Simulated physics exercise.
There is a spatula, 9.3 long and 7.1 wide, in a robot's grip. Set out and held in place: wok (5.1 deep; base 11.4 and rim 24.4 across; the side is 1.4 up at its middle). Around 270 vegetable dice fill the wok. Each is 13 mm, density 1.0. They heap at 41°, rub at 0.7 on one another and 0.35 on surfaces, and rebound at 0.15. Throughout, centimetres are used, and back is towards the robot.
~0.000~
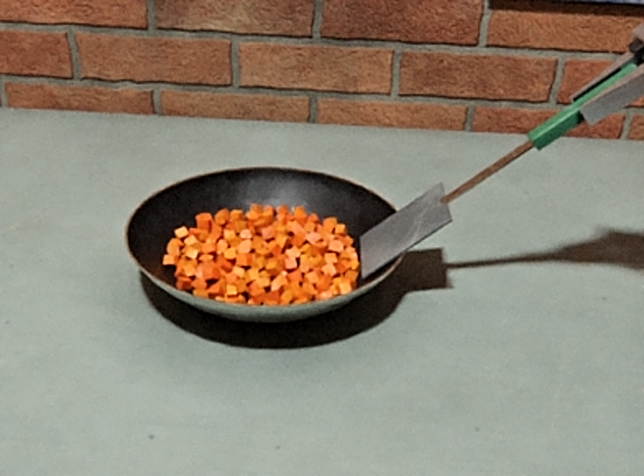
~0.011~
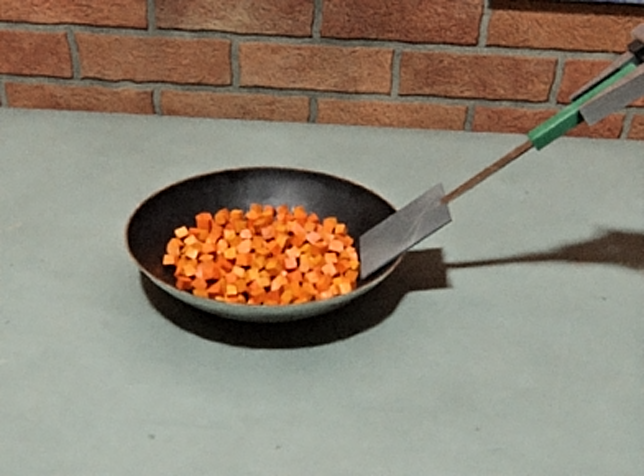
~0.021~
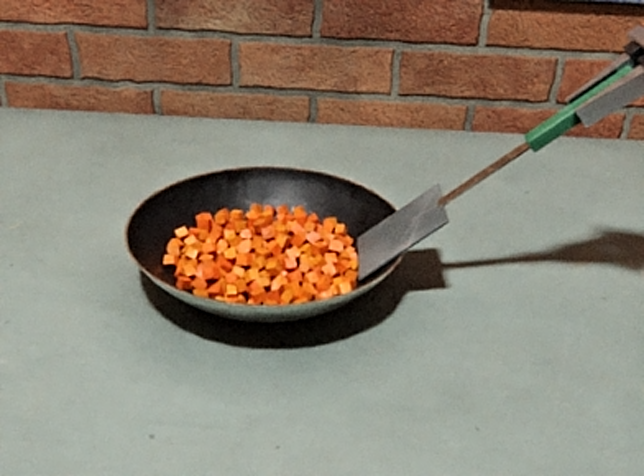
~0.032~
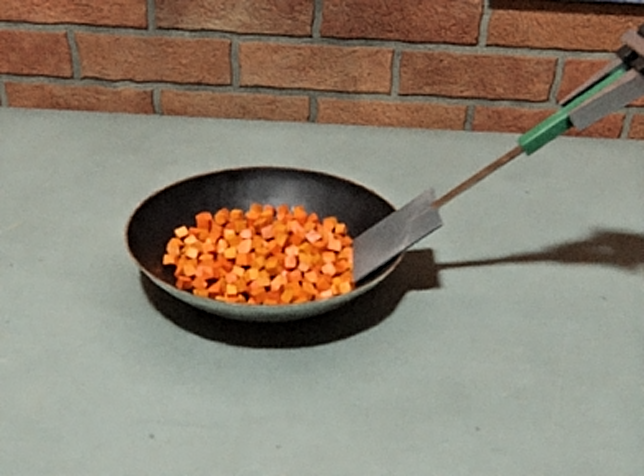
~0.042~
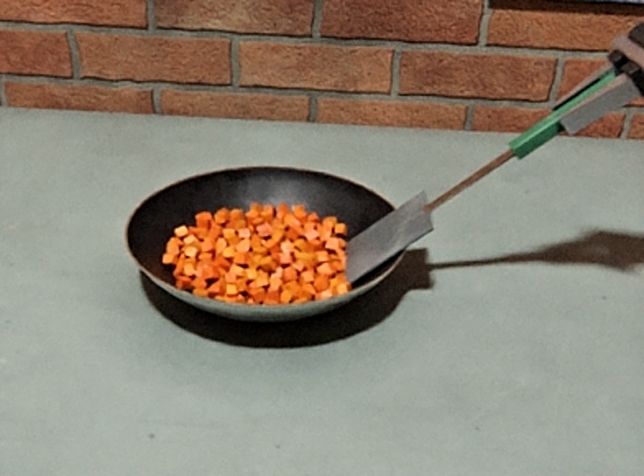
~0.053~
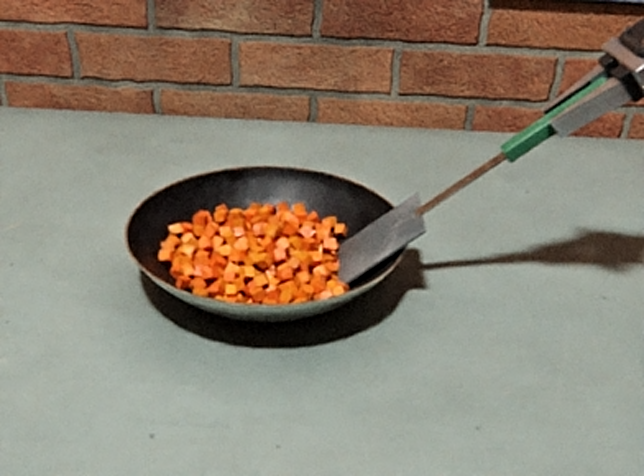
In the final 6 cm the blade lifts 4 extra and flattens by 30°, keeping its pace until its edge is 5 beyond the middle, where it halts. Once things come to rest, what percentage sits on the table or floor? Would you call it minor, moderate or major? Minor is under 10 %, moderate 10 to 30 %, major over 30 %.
I would call it minor.
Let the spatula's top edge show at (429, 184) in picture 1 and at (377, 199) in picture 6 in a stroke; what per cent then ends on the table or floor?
25 per cent.
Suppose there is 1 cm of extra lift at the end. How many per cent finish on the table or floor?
Close to 5 in a hundred.
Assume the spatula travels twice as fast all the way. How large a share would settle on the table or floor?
I'd say close to 20 per cent.
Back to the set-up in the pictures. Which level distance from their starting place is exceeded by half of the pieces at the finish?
Distance: Near 5 cm.
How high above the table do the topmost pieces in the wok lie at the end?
Height at rest: Roughly 7.0 cm.
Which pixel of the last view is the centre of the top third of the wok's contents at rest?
The centre sits close to (182, 227).
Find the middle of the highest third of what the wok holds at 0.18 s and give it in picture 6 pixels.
Near (182, 226).
After 0.12 s, sloping 42°, highest piece 5 above the table; 266 in the wok.
After 0.18 s, sloping 28°, highest piece 7 above the table; 261 in the wok, 5 on the blade or in flight.
After 0.42 s, sloping 12°, highest piece 6 above the table; 256 in the wok, 9 on the table or floor, 1 on the blade or in flight.
After 1.47 s, sloping 12°, highest piece 6 above the table; 255 in the wok, 11 on the table or floor.
In the end, 255 in the wok, 11 on the table or floor. That is 4 % on the table or floor.
